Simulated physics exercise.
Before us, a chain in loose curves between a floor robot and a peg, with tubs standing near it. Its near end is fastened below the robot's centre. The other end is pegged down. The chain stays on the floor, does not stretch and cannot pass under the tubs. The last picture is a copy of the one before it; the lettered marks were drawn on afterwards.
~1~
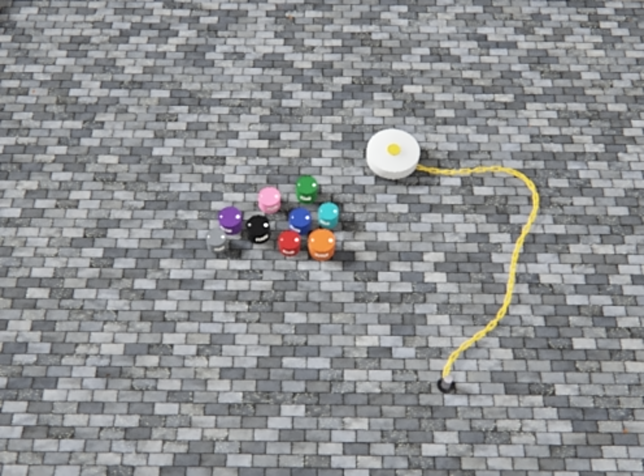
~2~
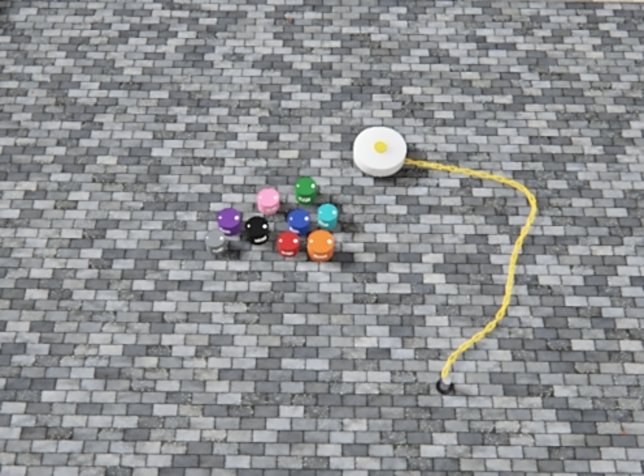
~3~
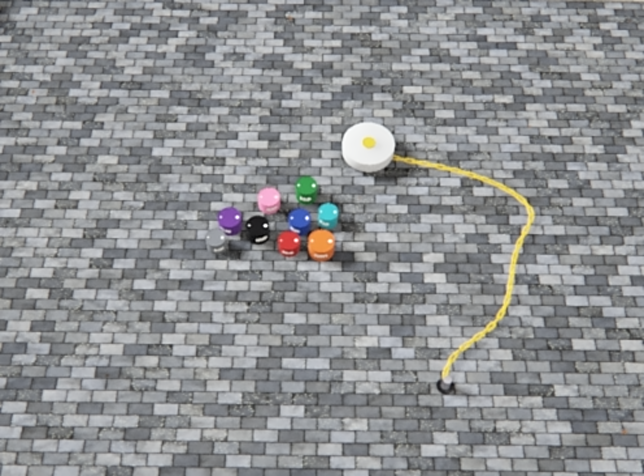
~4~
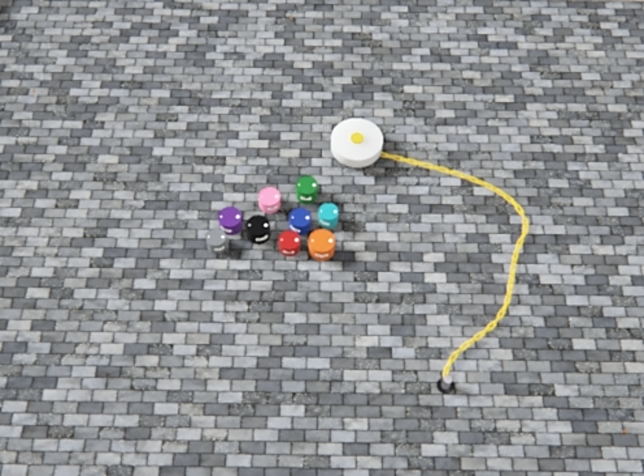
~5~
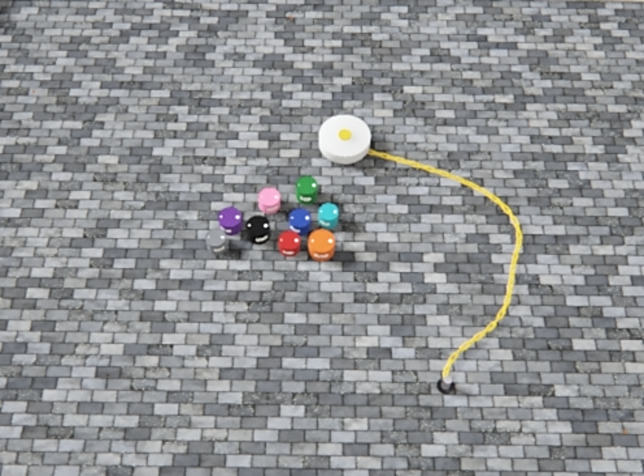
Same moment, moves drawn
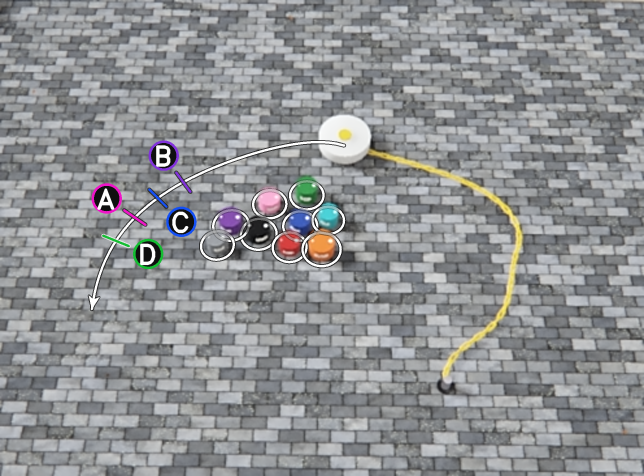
A round white robot with a yellow dot slid slowly left and slightly upward across gray bricks, drawing the upper part of its loosely curving yellow chain along, while the small colorful tubs nearby stayed still.
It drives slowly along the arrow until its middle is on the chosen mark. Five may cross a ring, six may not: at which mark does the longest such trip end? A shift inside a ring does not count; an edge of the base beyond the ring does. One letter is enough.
It should halt at A.
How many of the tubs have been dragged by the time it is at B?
The count is none.
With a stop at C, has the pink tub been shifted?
No.
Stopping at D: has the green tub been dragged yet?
By then, yes.
On the marked copy, A at (135, 218); B at (183, 182); C at (158, 198); D at (116, 241); the route from (344, 146) via (183, 182) to (92, 309).
With A. Early on, robot (265, 145).
Further on, robot (190, 173).
At the end, robot (133, 213); pink tub (268, 208); blue tub (297, 227); green tub (289, 209); turquoise tub (317, 226); four over the rings.
As for the rest, B is within the limit but short; C is within the limit but short; D has seven over the rings.
